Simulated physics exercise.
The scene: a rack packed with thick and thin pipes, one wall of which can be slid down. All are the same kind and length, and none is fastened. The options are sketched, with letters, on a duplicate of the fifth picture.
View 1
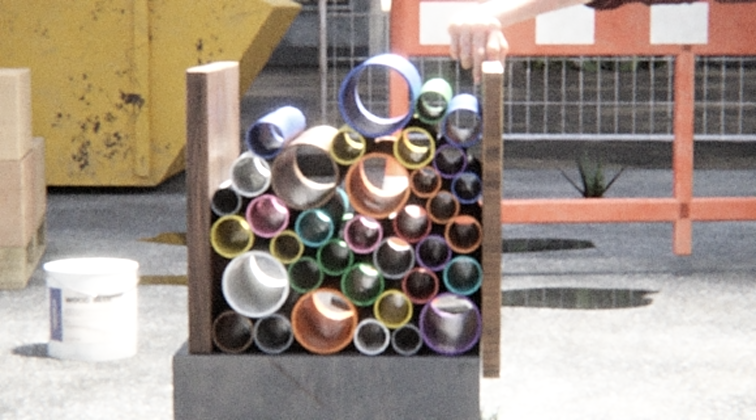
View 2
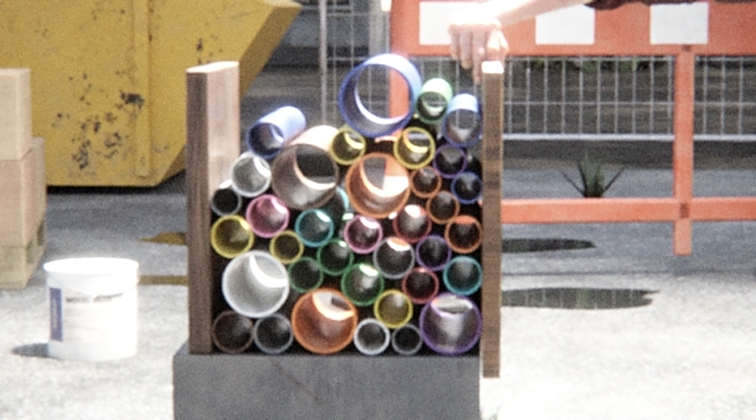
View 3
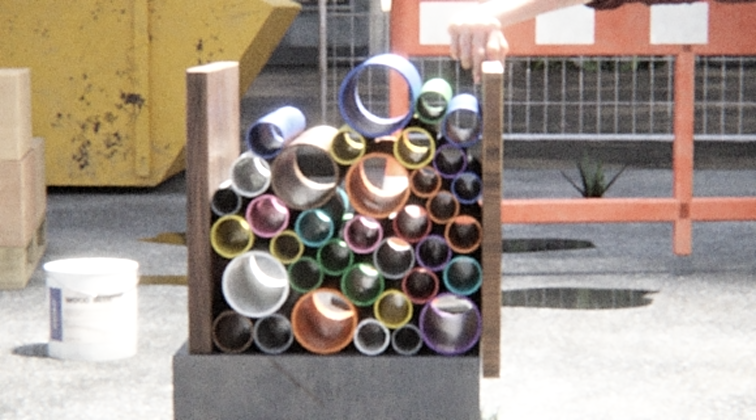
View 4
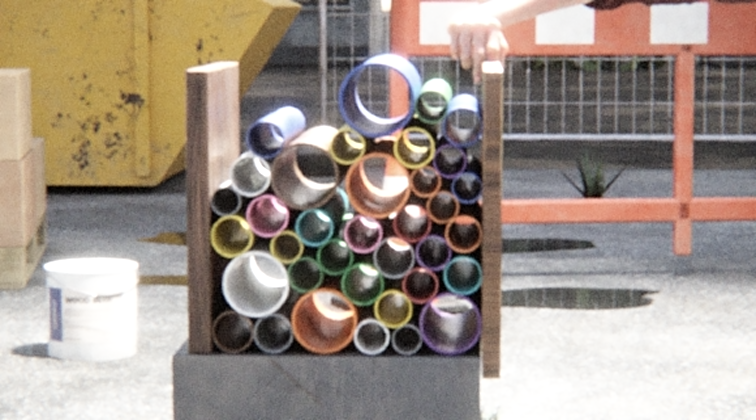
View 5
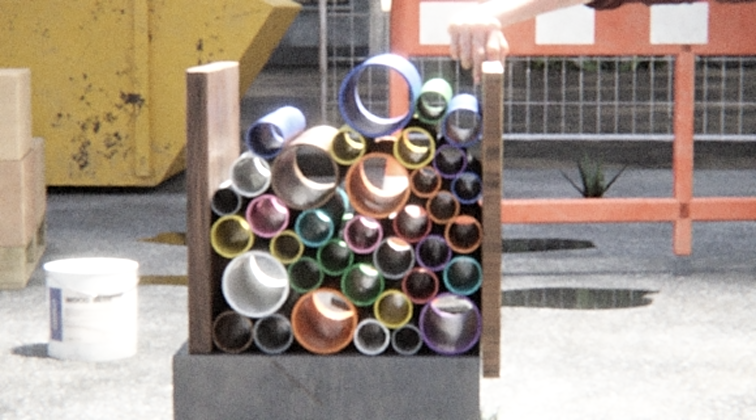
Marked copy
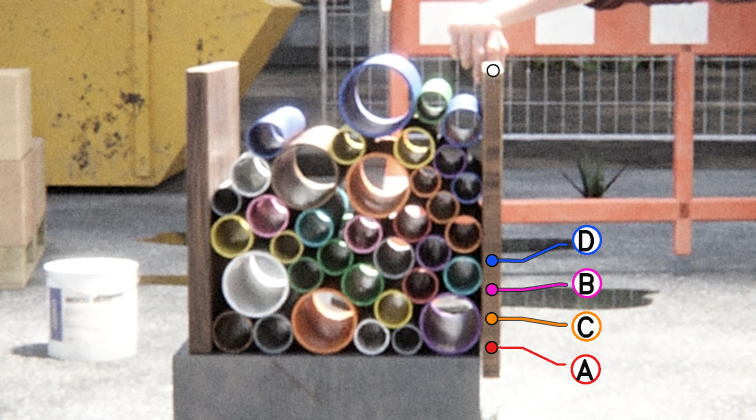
Nothing visibly moves, neither the hand resting on top of the right-hand board nor the steady camera, which looks straight at the pipe ends from the front in a sunlit paved yard. Between two upright brown boards on a dark grey base, blue, orange, white, green, yellow and purple pipes sit stacked. A white bucket and yellow skip stand left, an orange barrier right.
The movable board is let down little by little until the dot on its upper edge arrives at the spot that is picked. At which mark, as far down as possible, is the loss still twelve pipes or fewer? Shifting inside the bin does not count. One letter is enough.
Slide it to B.
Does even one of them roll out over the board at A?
Yes, at A.
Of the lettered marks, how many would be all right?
Two of them.
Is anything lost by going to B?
Yes.
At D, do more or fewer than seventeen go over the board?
Fewer than seventeen.
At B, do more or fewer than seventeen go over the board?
Fewer than seventeen.
On the marked copy, A at (491, 348); B at (492, 290); C at (491, 318); D at (492, 261); the white dot at (493, 71).
With B. Early on, top of the board (483, 163).
Further on, top of the board (482, 266).
At the end, top of the board (482, 289), about nine out over the board.
As for the rest, A more than twelve out over the board; C thirteen out over the board; D about nine out over the board.
